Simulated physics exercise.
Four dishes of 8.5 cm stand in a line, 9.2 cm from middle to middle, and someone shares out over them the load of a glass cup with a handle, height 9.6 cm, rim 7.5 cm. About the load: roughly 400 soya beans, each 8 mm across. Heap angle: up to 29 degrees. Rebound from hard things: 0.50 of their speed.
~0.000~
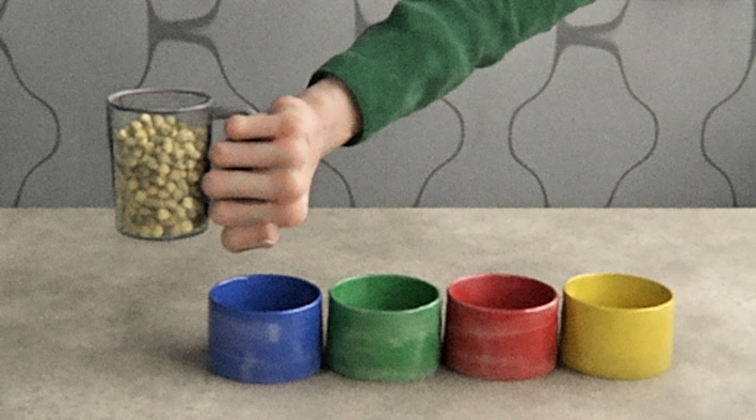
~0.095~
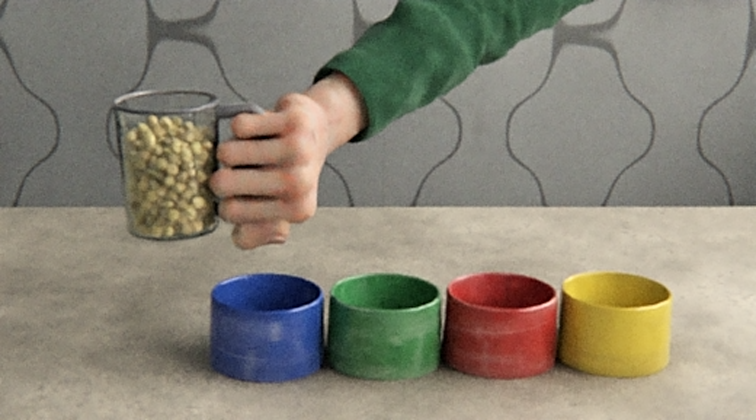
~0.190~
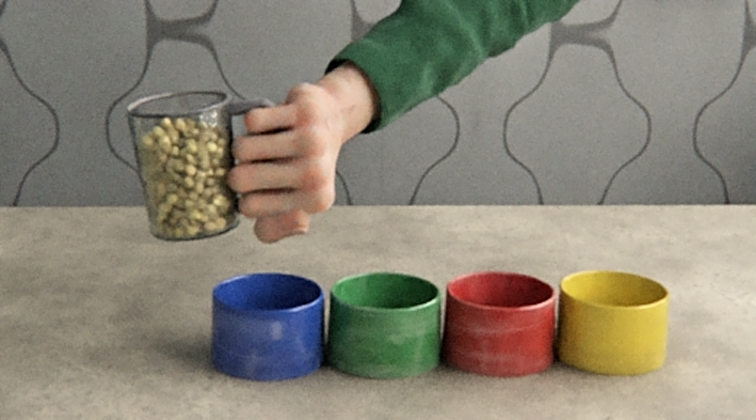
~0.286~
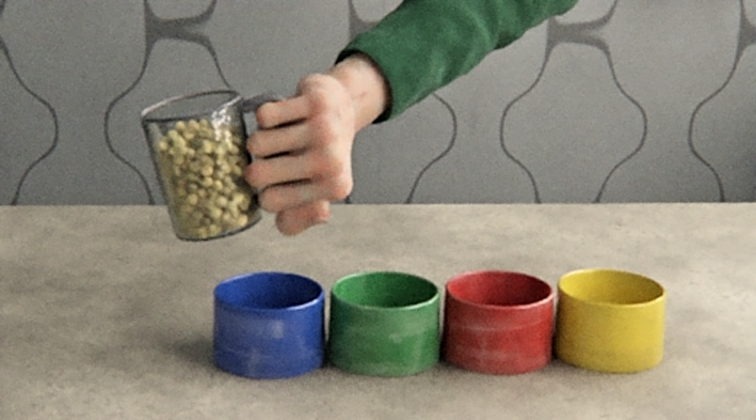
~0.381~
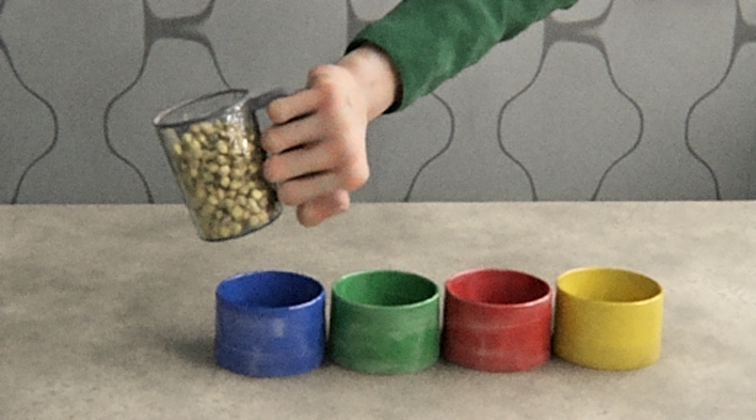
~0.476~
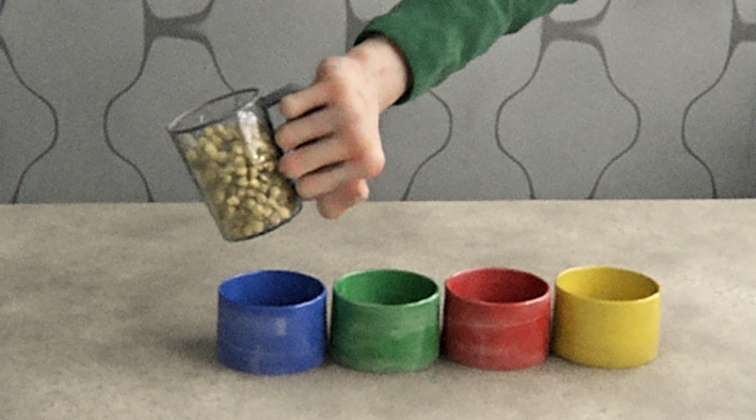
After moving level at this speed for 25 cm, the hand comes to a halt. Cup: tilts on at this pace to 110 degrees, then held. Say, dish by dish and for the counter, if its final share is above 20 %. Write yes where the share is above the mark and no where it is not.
Red: No, blue: No, green: Yes, yellow: No, counter: No.
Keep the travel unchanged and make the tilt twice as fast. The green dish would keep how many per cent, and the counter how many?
It would be green 10 and counter 0.
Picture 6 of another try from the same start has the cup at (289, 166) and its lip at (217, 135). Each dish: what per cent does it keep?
Then red 0, blue 0, green 100, and yellow 0.
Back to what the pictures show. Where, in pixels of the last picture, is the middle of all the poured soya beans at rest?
Approximately (386, 314) in the last view.
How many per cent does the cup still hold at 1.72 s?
Load share: Near 100 percent.
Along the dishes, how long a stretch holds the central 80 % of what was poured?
The stretch is around 5 cm long.
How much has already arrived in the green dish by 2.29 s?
Around 65 in a hundred by then.
After 1.22 s, tilt 63 degrees; cup holds 100 %.
Then, at 1.72 s, tilt 91 degrees; cup holds 100 %.
Then, at 2.29 s, tilt 110 degrees; cup holds 35 %, green 65 %.
At rest (3.2 s), red 0 %, blue 0 %, green 100 %, yellow 0 %, counter 0 %.
